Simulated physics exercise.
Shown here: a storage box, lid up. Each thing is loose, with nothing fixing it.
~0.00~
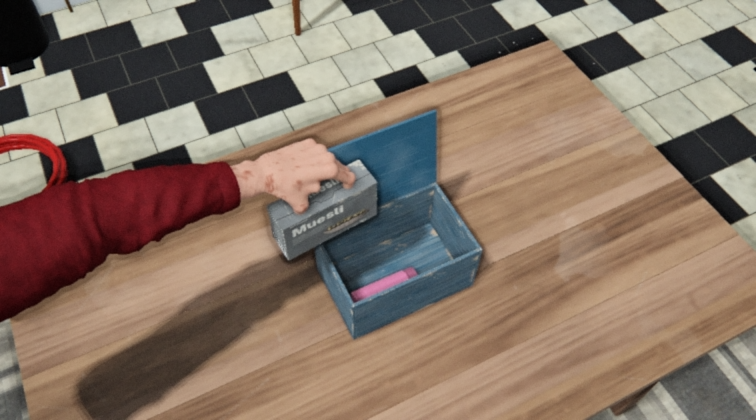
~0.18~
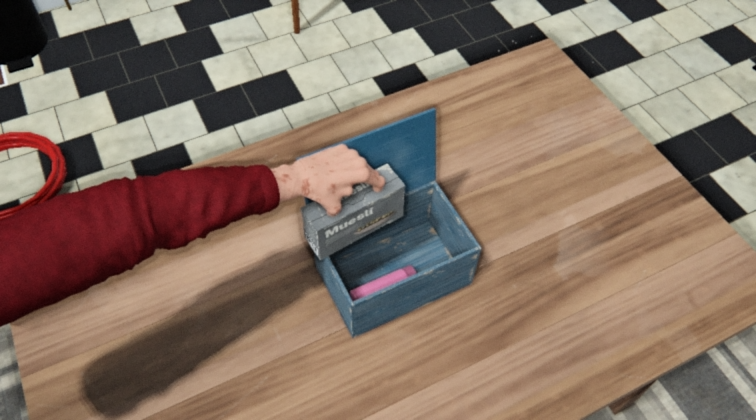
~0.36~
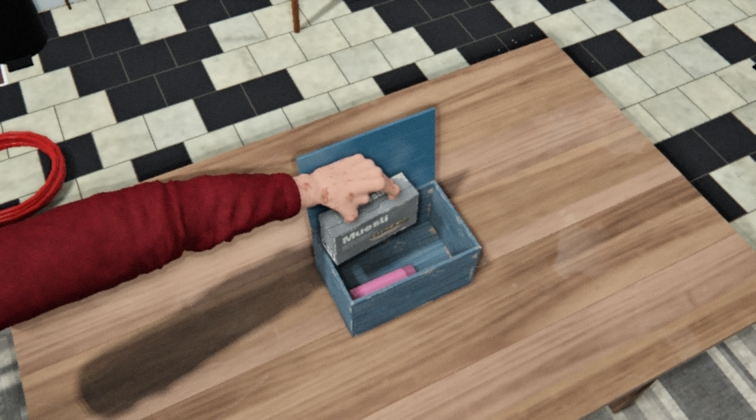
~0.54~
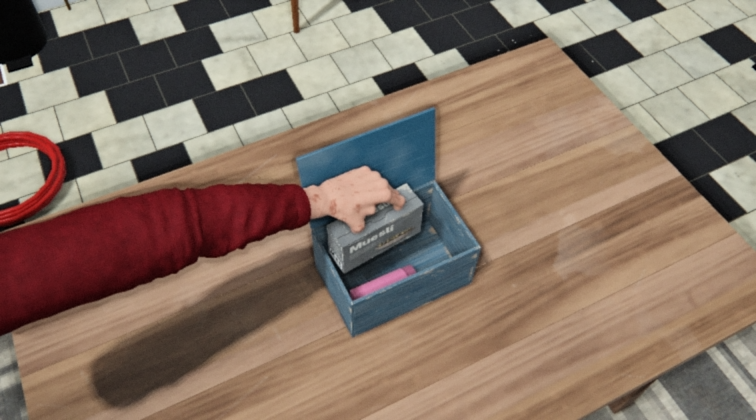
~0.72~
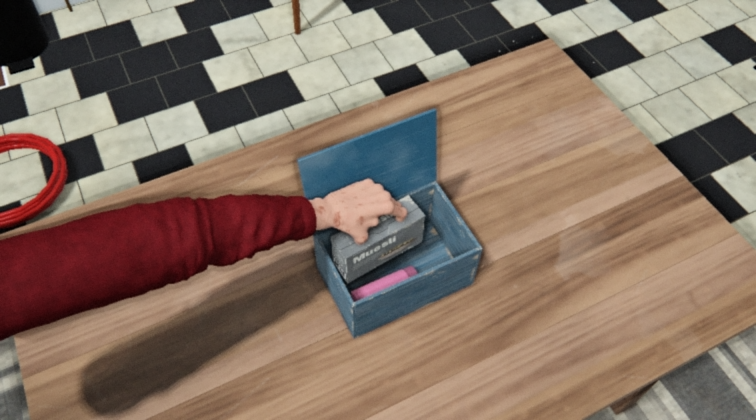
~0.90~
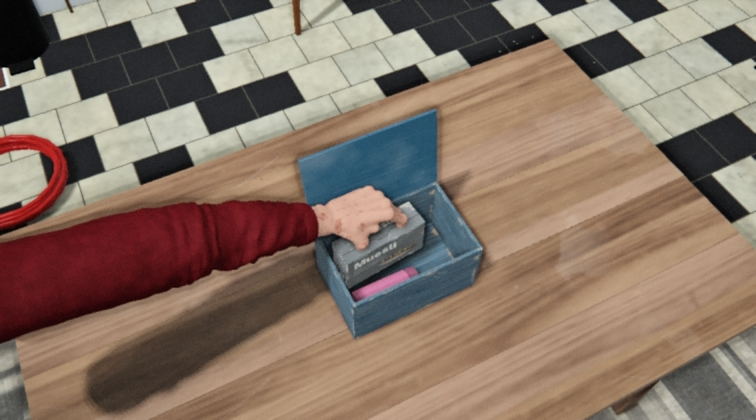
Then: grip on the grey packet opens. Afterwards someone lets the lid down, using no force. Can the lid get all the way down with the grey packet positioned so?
Yes - I predict the lid will seat fully.
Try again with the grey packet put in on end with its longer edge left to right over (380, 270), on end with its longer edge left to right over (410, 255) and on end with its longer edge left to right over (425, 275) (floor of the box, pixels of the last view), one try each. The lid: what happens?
So, first it won't go down, then it won't go down, and finally it won't go down.
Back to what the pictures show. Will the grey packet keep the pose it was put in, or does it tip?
The grey packet stays as it was set.
After 2.00 s, lid starting down; grey packet shifted a little near (376, 257).
After 2.50 s, lid 57° above the rim; grey packet shifted a little near (376, 257).
After 2.90 s, lid 20° above the rim; grey packet shifted a little near (376, 257).
In the end (3.6 s), lid shut; moved from the start, grey packet; pink shaker unmoved. At the end, from the last picture's camera, grey packet near (376, 257).
